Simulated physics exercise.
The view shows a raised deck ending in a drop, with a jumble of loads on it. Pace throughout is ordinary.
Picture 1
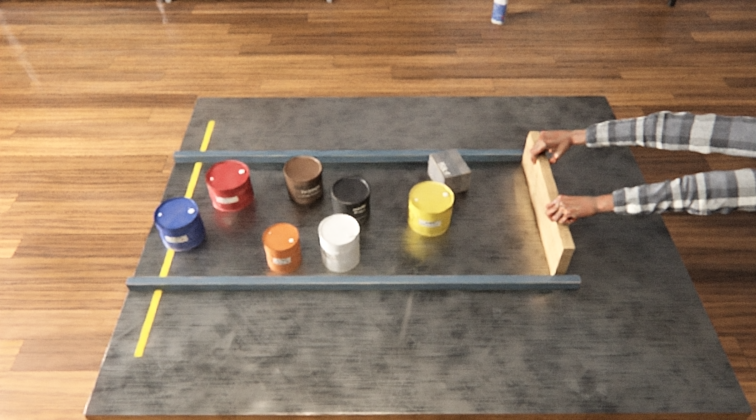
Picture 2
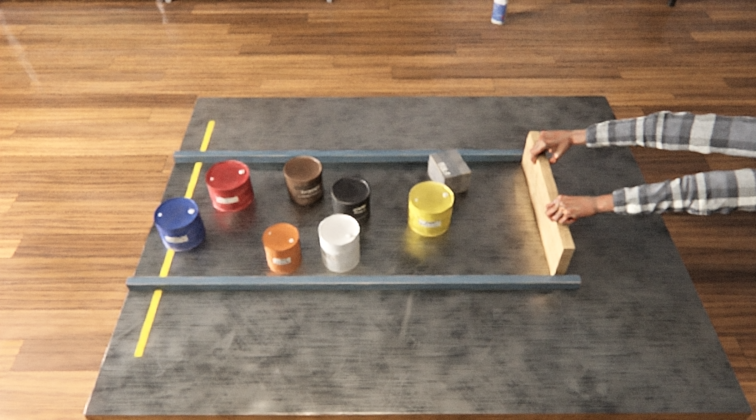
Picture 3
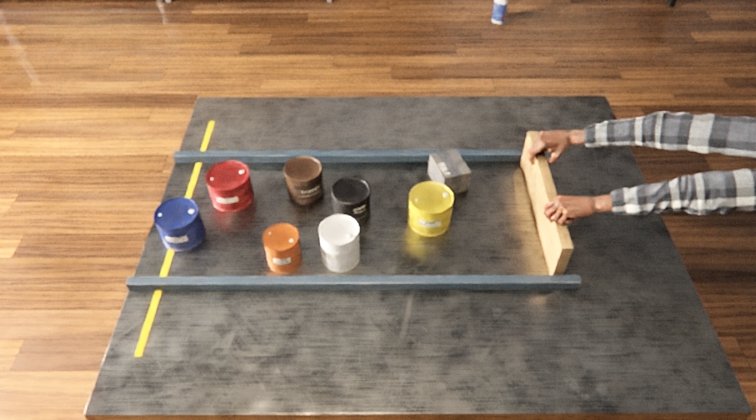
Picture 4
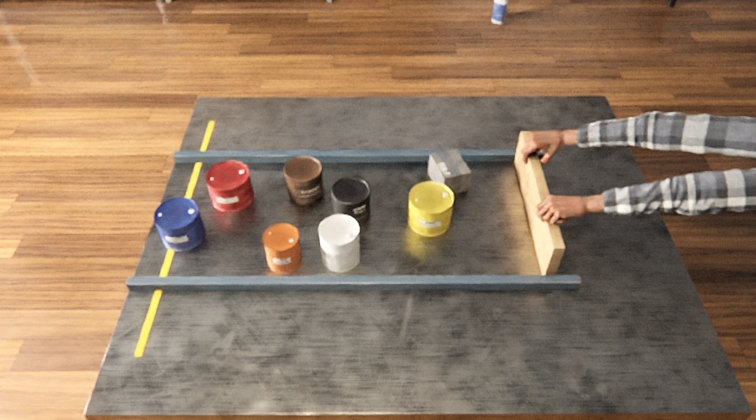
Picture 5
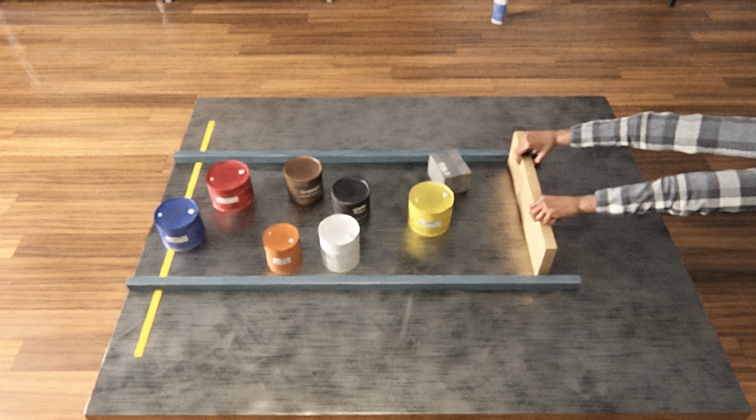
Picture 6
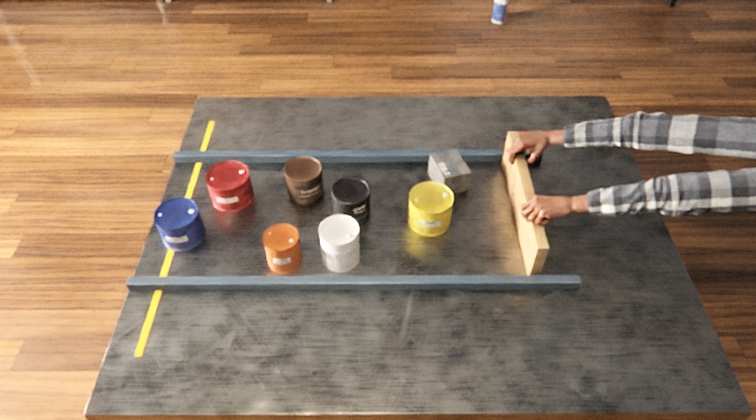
Hands in plaid sleeves sliding a wooden plank slightly left between two rails on a dark deck, the colourful cans staying still.
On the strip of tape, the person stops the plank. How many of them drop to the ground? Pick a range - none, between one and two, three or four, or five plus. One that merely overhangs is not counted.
Range: Five plus.
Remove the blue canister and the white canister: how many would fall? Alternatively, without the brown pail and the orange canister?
3 in the first case, 3 in the second.
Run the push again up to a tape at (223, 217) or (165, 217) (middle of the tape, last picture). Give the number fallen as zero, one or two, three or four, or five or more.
One or two; five or more.
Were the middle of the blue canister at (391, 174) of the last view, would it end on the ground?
Result: The blue canister ends up off.
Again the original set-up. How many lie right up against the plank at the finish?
Number in contact with it: 3.
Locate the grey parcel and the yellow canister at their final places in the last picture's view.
The grey parcel settles near (177, 170); as for the yellow canister, near (155, 211).
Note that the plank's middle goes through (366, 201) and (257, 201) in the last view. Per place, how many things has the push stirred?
That makes 4 at the first spot and 7 at the second.
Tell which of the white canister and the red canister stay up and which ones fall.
The white canister stays put and the red canister drops away.
Soon after, none off yet; blue canister at rest near (180, 224); red canister at rest near (230, 186); orange canister at rest near (283, 248).
At rest, the number that fall off is five or more; fallen, black pail, brown pail, orange canister, red canister and blue canister.
